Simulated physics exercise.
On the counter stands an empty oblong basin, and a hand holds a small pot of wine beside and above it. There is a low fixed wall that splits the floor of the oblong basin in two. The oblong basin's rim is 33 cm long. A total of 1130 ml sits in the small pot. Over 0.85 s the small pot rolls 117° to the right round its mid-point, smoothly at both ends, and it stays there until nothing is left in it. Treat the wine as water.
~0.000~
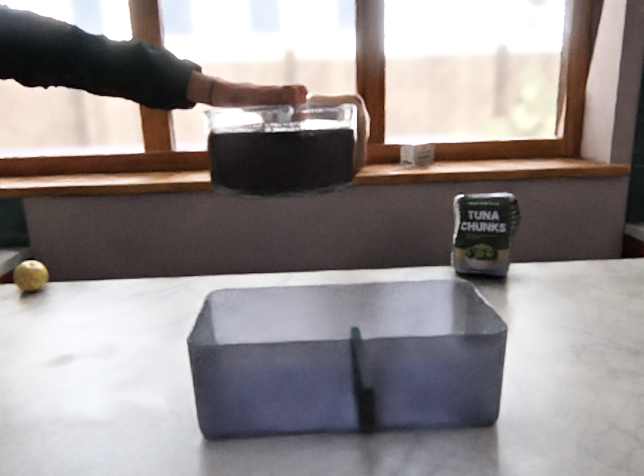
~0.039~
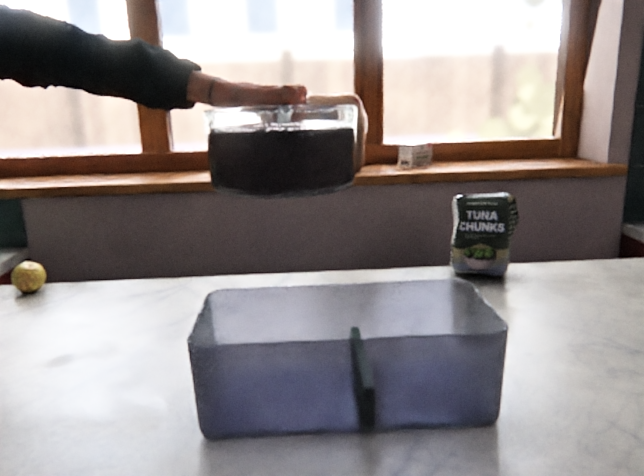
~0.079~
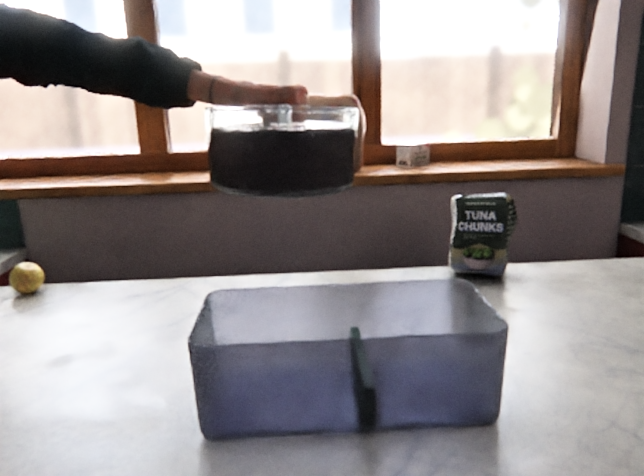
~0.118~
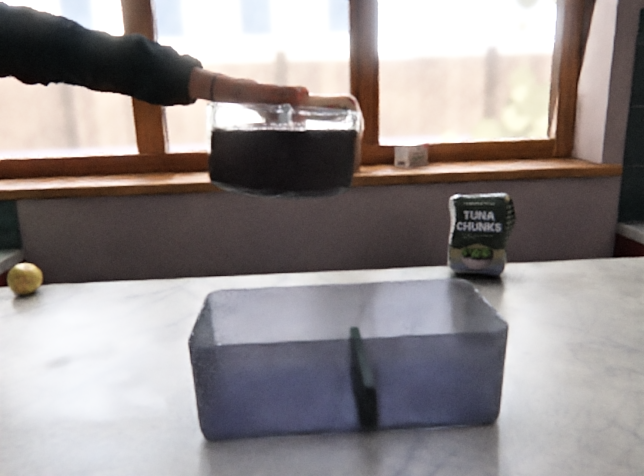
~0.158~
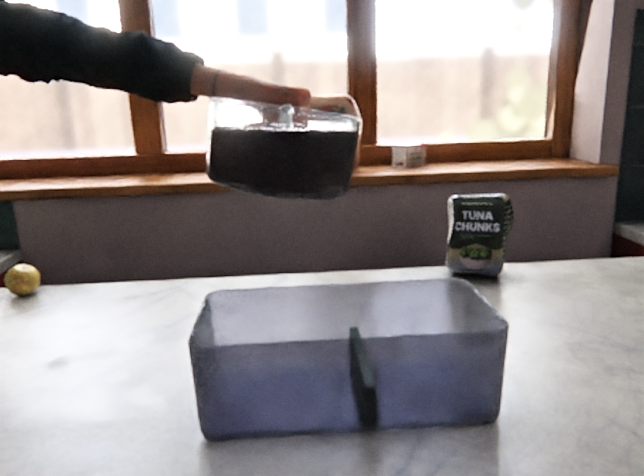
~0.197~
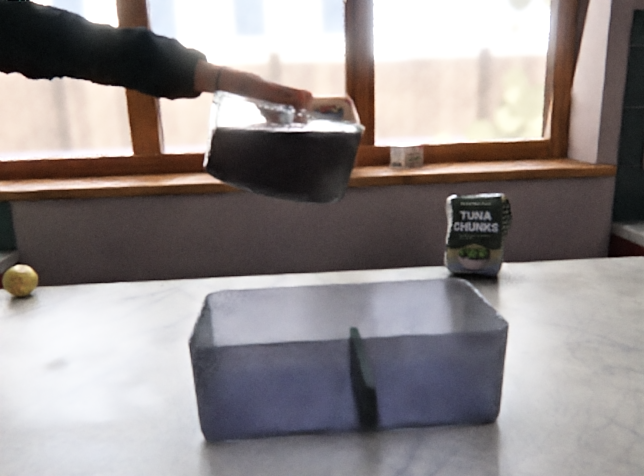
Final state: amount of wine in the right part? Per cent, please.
Approximately 77 %.
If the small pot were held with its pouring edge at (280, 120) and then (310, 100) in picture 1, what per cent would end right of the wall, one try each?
About 35 %, then about 60 %.
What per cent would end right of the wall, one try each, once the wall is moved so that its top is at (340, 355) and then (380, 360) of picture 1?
90 then 55 %.
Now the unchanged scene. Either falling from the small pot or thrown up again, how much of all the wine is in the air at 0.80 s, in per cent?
Around 20 per cent of the liquid is in flight.
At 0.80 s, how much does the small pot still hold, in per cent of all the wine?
About 5 per cent.
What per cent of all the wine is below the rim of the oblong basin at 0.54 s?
Fraction in basin: Approx. 10%.
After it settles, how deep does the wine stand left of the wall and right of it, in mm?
Once settled, the left stands around 8 mm and the right around 40 mm.
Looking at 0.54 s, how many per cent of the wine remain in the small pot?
46 %.
After 0.54 s the tilt is 83° and 45 per cent is still to pour, 0 is left of the wall and 9 right of it.
After 0.80 s the tilt is 116° and 5 per cent is still to pour, 7 is left of the wall and 68 right of it.
After 1.06 s the tilt is 117° and 0 per cent is still to pour, 17 is left of the wall and 78 right of it.
After 1.35 s the tilt is 117° and 0 per cent is still to pour, 18 is left of the wall and 77 right of it.
In the end 18 per cent lies left of the wall, 77 right of it and 5 outside.
